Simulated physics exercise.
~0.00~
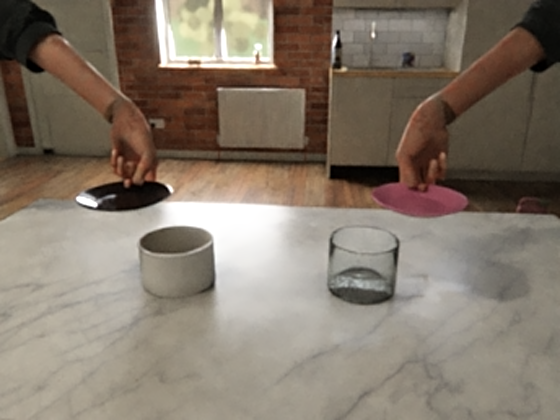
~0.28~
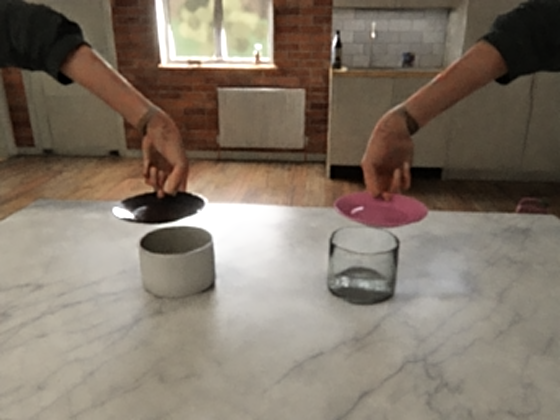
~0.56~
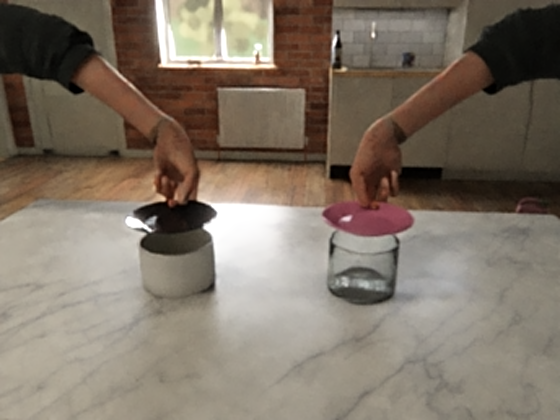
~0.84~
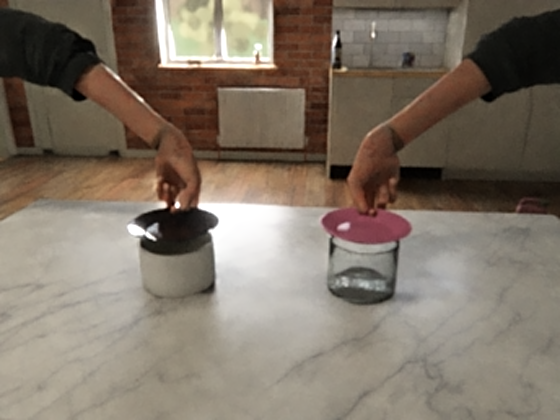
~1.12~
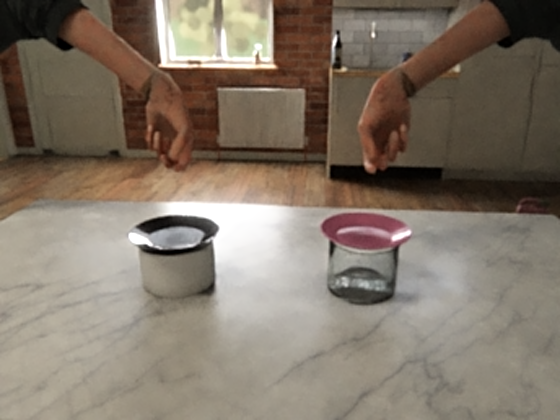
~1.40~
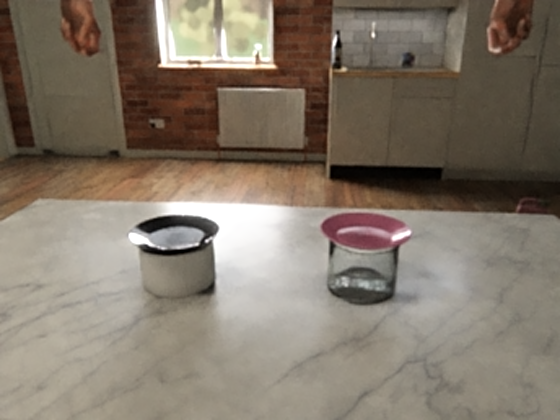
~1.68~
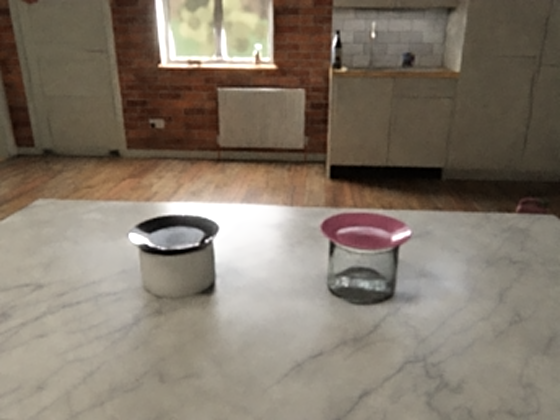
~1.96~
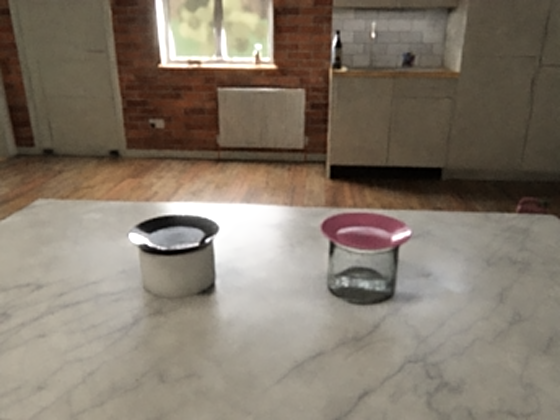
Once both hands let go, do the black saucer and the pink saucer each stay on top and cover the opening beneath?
Yes, both do. The black saucer rests across the rim of the pale pot, and the pink saucer covers the opening of the glass.
